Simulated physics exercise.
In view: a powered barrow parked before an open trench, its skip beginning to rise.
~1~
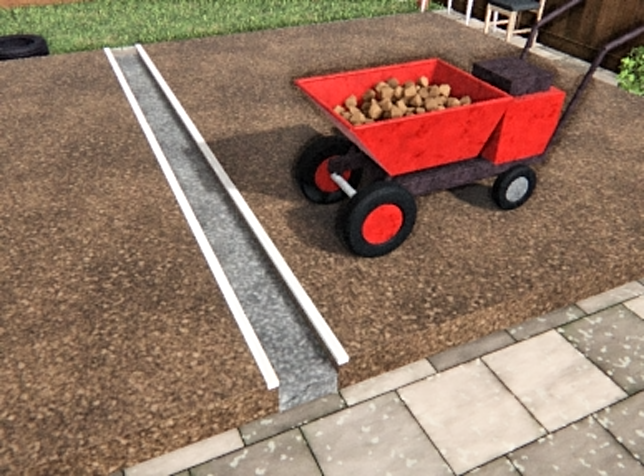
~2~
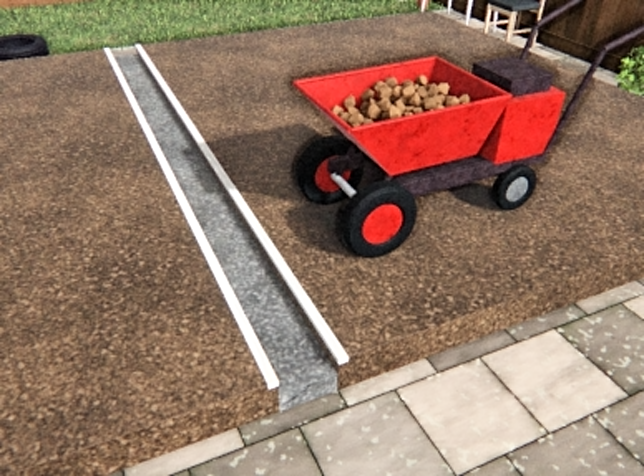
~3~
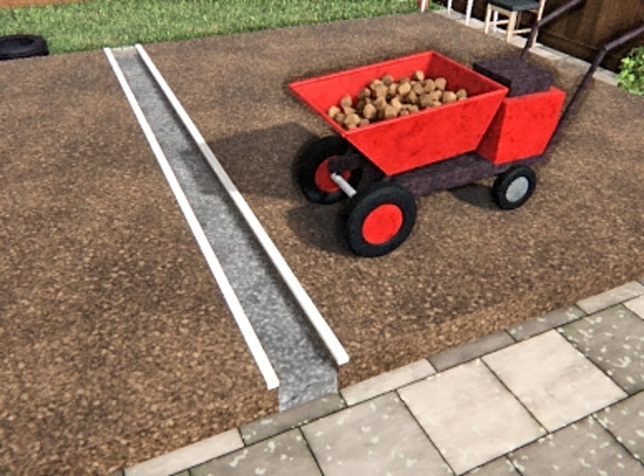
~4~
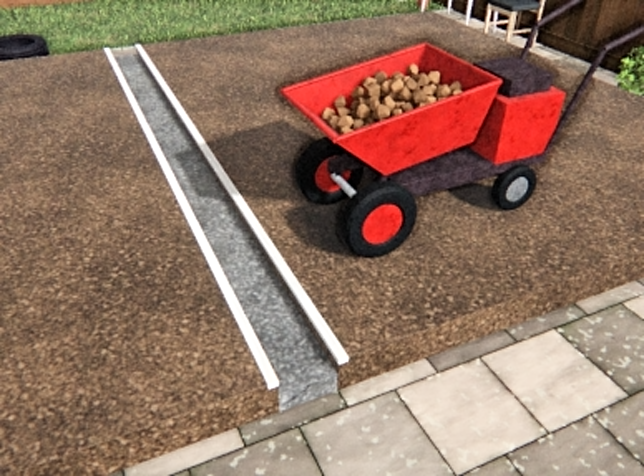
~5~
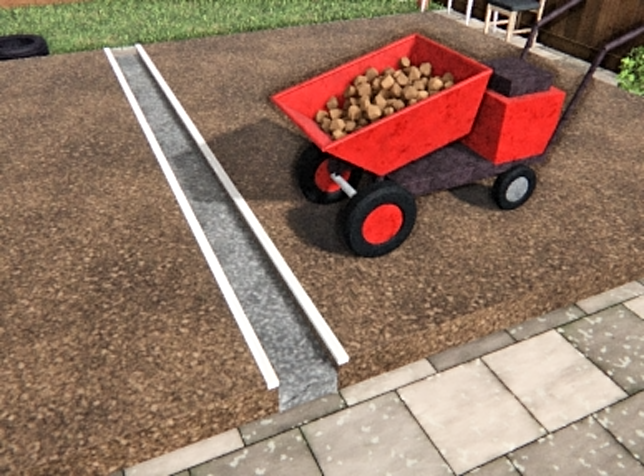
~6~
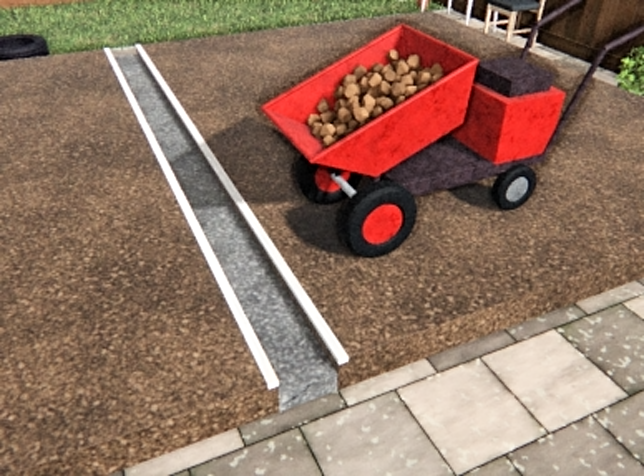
A red powered barrow loaded with brown clods stood still beside a narrow, white-edged trench, and its skip slowly tilted toward the left, the front lip lowering while the back rose and the load stayed inside.
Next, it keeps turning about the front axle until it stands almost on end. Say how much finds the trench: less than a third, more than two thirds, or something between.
Between the edges lies between a third and two thirds of the load.
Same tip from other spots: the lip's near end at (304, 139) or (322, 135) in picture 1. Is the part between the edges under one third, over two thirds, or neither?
The first try: Below one third. The second: Under a third.
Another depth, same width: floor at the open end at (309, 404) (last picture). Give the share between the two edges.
Some 70 per cent.
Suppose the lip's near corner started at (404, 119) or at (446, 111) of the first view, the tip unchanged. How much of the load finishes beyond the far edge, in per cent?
First some 10, then 0 per cent.
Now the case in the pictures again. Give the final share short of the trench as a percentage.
Near 0 %.
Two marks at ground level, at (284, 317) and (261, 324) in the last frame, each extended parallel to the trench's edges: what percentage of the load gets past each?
The first gives 70 %, the second 50 %.
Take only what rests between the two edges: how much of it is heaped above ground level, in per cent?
It comes to 35 per cent or so.
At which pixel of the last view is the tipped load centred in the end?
Roughly at (222, 255).
Just after the last frame, skip tipped steeply; every one in the skip.
A moment on, skip tipped right over; roughly half in the skip; roughly a quarter in or heaped over the trench; about a tenth beyond it; just a few falling.
Further on, skip tipped right over; about a tenth in the skip; roughly half in or heaped over the trench; roughly half beyond it.
When it is over, skip tipped right over; about a tenth in the skip; roughly half in or heaped over the trench; roughly half beyond it.
